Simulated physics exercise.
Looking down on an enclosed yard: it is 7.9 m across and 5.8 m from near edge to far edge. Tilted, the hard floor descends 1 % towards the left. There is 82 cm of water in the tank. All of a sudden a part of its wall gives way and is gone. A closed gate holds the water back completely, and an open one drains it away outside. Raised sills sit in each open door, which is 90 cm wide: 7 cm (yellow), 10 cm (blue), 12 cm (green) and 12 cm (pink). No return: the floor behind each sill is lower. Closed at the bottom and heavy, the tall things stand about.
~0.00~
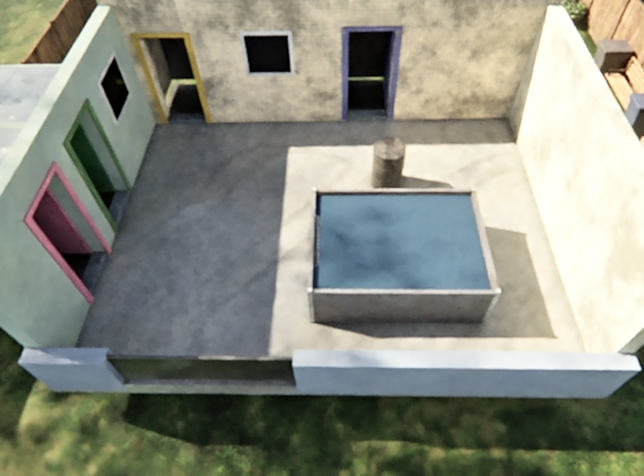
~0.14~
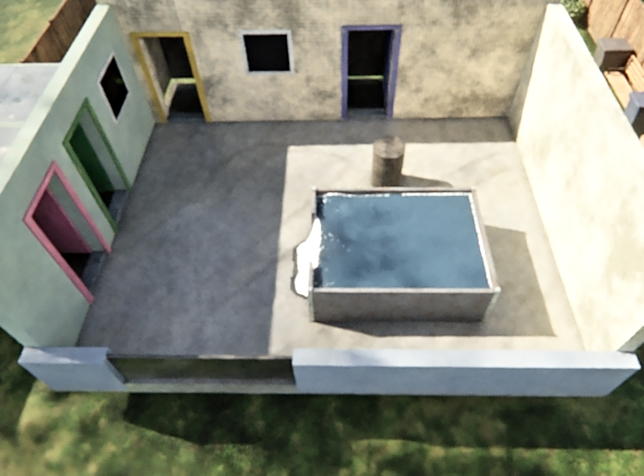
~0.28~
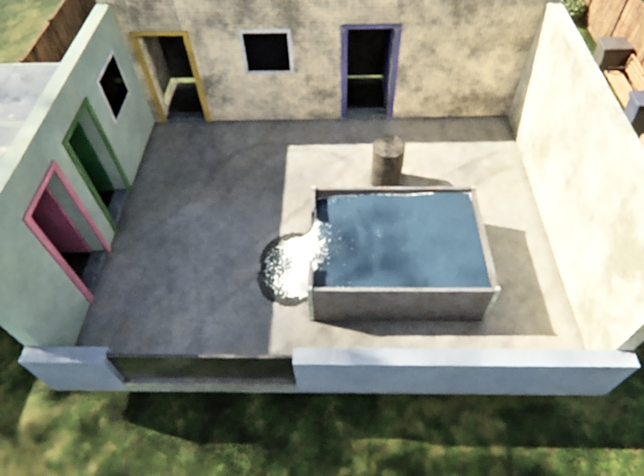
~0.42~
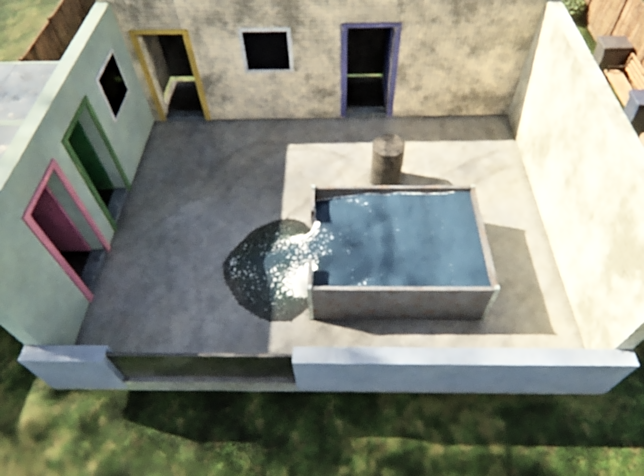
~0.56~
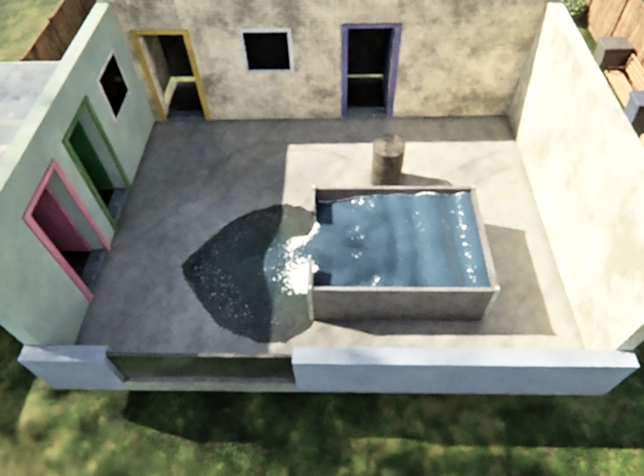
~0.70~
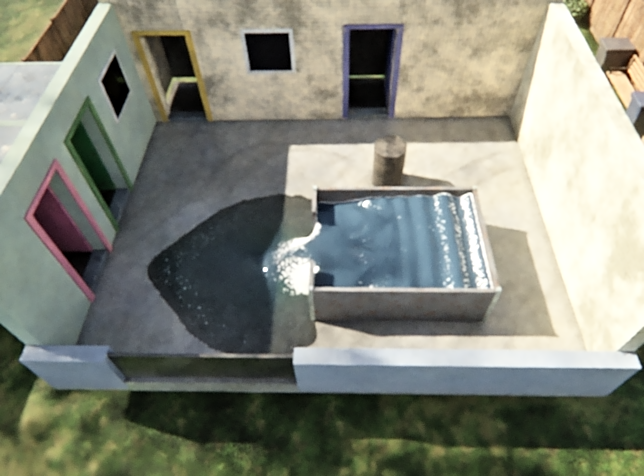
Water bursting from the left side of a raised rectangular tank and spreading leftward in a dark sheet across a walled yard.
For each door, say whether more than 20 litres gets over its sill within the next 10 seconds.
Yellow door: Yes; blue door: No; green door: Yes; pink door: Yes.
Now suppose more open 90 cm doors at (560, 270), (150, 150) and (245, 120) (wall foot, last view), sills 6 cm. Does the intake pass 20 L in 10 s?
In that order: Not over, above, above.
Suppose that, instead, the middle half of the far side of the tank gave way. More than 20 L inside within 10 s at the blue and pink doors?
Measured against that limit, blue comes out beyond it and pink comes out short of it.
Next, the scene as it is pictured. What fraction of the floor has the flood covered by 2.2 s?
Covered: Roughly 40 %.
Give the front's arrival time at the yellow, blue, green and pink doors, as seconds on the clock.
So, yellow at 2.4 s, then blue at 5.5 s, green at 1.2 s, and pink at 0.9 s.
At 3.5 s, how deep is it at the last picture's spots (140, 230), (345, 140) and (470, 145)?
Close to 23, 0 and 0 centimetres.
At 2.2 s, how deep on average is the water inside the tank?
49 cm.
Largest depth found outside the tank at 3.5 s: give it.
Peak depth: Approx. 30 cm.
After 1.4 s water covers 35 % of the floor and is deepest (49 cm) near (308, 269); yellow door not reached, blue door not reached, green door 19 cm at the sill, 2 L in, pink door 18 cm at the sill, 28 L in.
After 2.2 s water covers 40 % of the floor and is deepest (44 cm) near (107, 356); yellow door not reached, blue door not reached, green door 28 cm at the sill, 45 L in, pink door 32 cm at the sill, 121 L in.
After 3.5 s water covers 45 % of the floor and is deepest (30 cm) near (156, 123); yellow door 19 cm at the sill, 42 L in, blue door not reached, green door 22 cm at the sill, 123 L in, pink door 25 cm at the sill, 273 L in.
After 6.0 s water covers 65 % of the floor and is deepest (24 cm) near (152, 134); yellow door 22 cm at the sill, 221 L in, blue door 3 cm at the sill, 0 L in, green door 16 cm at the sill, 170 L in, pink door 22 cm at the sill, 366 L in.
After 10.0 s water covers 95 % of the floor and is deepest (17 cm) near (156, 123); yellow door 16 cm at the sill, 419 L in, blue door 4 cm at the sill, 0 L in, green door 12 cm at the sill, 182 L in, pink door 15 cm at the sill, 416 L in.
